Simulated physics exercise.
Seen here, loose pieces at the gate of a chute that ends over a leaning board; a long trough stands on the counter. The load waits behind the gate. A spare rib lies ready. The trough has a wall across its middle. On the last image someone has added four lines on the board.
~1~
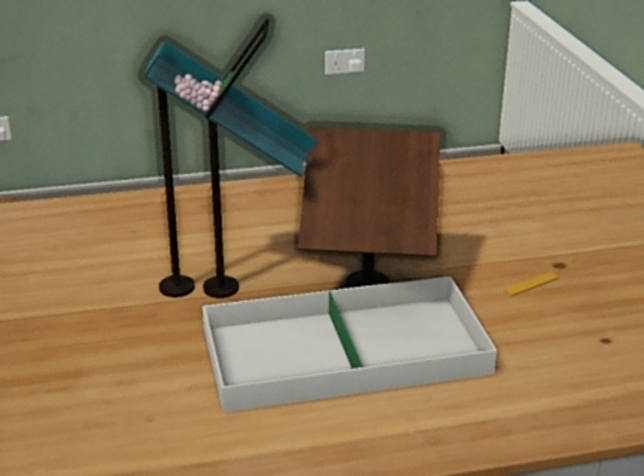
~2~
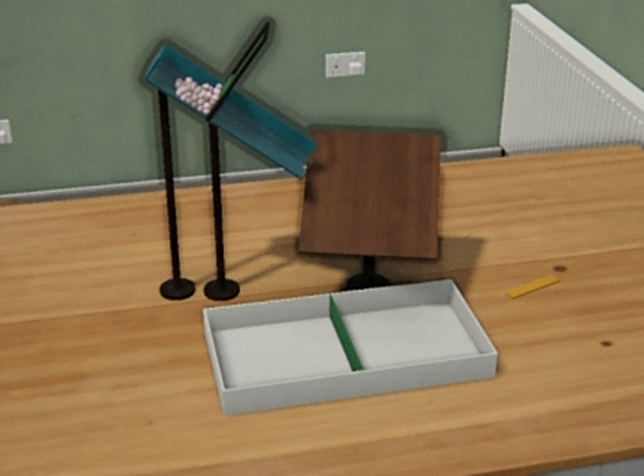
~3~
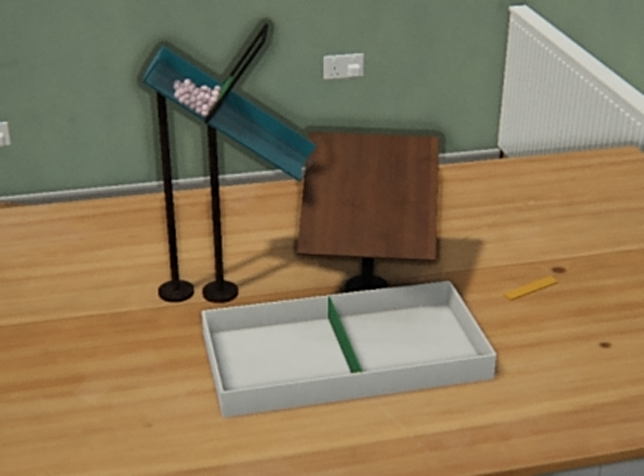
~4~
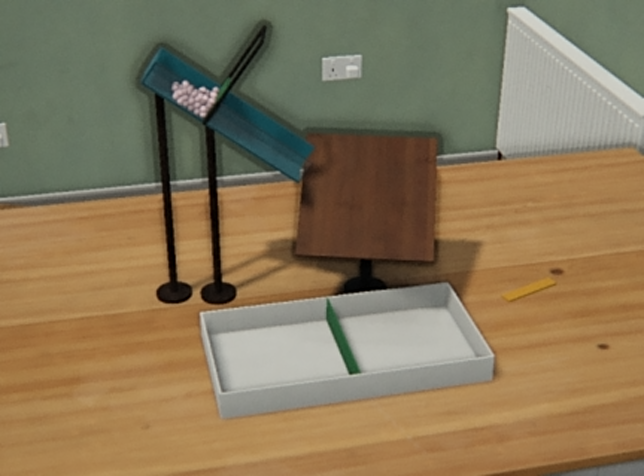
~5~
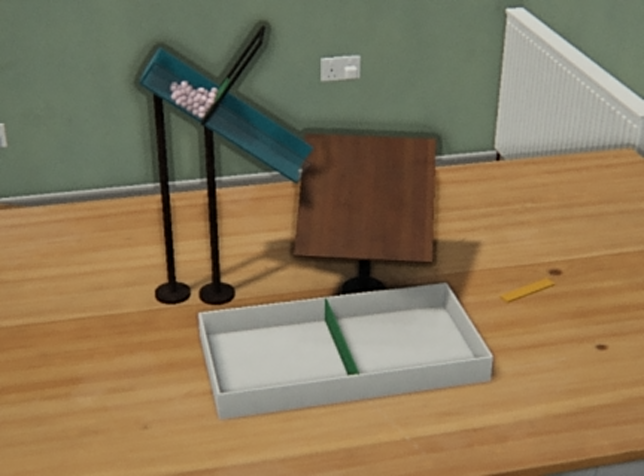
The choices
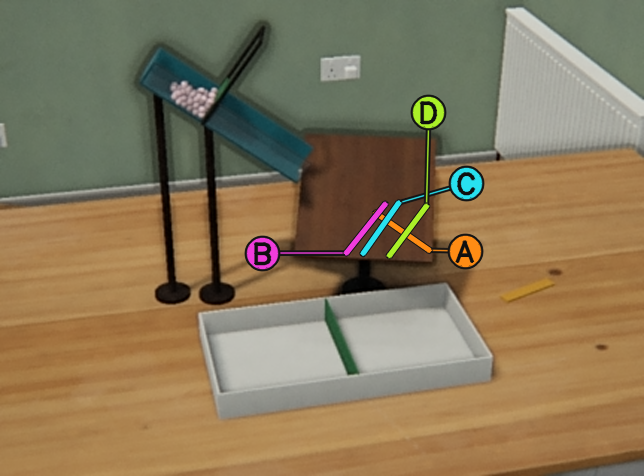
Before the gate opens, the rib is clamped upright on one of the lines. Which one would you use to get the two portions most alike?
The answer is line C.
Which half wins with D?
Right.
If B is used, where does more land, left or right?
The left half.
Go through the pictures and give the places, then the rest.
Load behind the gate at (197, 89), sugar pearls; lip of the chute at (302, 168), sloping gently, in the first picture.
Middle of the board at (371, 192), tilted fairly steeply; middle of its low edge at (367, 255); of its high edge at (375, 132), in the second picture.
Front corners of the trough at (222, 392) and (495, 355); front end of its middle wall at (362, 373); gate still shut at (227, 87), in the third picture.
Middle of the load at (194, 95); lip at (299, 175), in the fourth picture.
Middle of the load at (193, 96); lip at (298, 175), in the fifth picture.
On the marked copy, line A from (375, 212) to (429, 250); line B from (385, 204) to (346, 252); line C from (398, 202) to (363, 253); line D from (426, 206) to (389, 255).
For line A, of what is caught, a small part in the left half, most in the right.
For line B, of what is caught, most in the left half, a small part in the right.
For line C, of what is caught, about half in the left half, about half in the right.
For line D, of what is caught, a small part in the left half, most in the right.
